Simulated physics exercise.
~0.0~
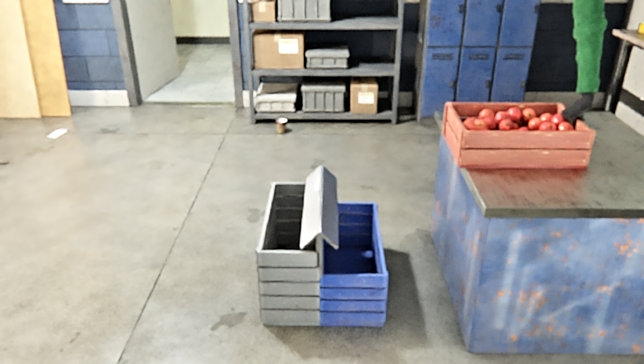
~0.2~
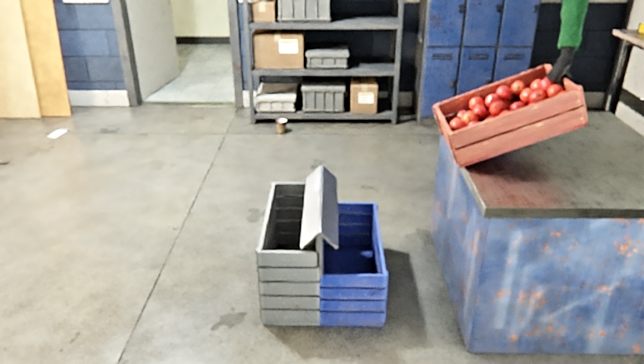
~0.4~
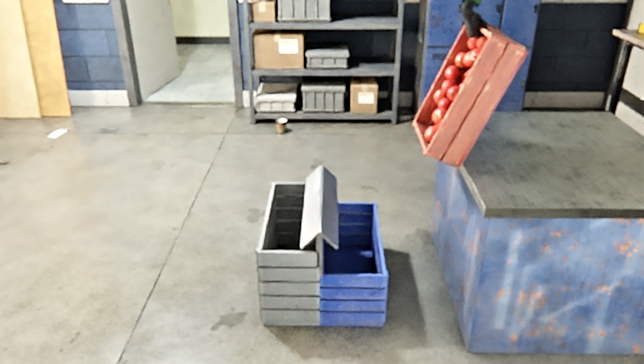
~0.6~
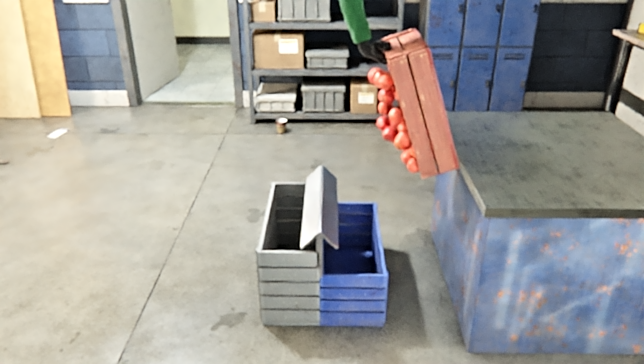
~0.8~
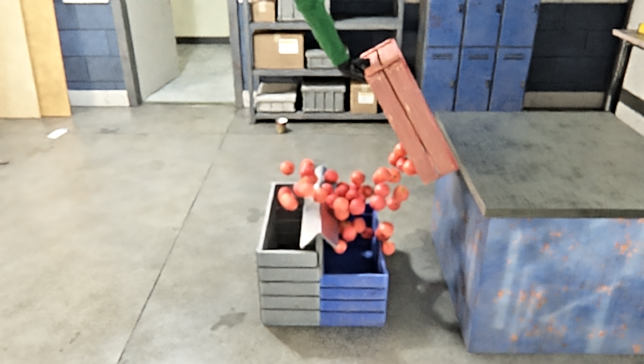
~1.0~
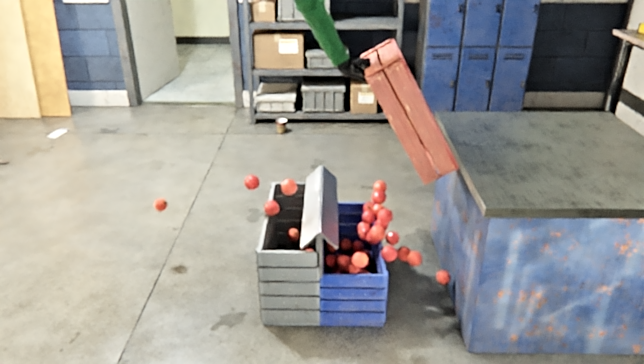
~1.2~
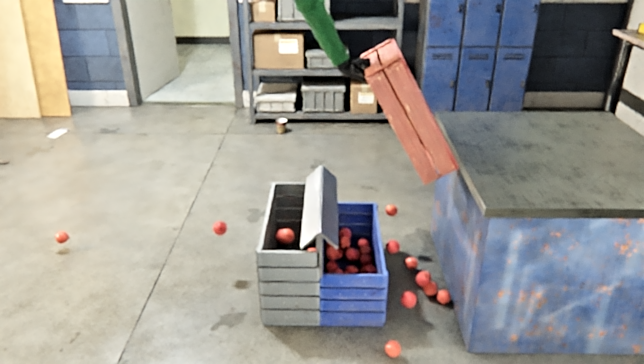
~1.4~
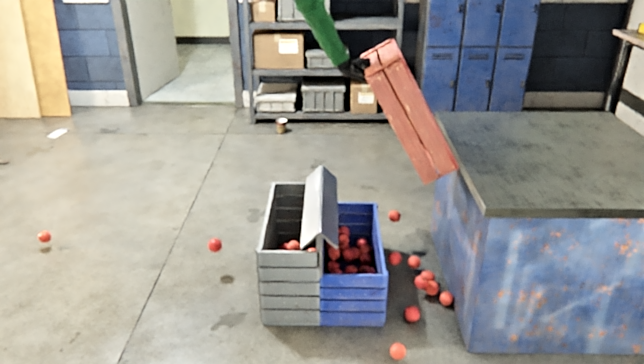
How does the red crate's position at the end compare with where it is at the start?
At the start the red crate sits upright on top of the bench. By the end it is farther left, held steeply tipped by the green arm just off the bench's left edge, above and to the right of the blue bin.
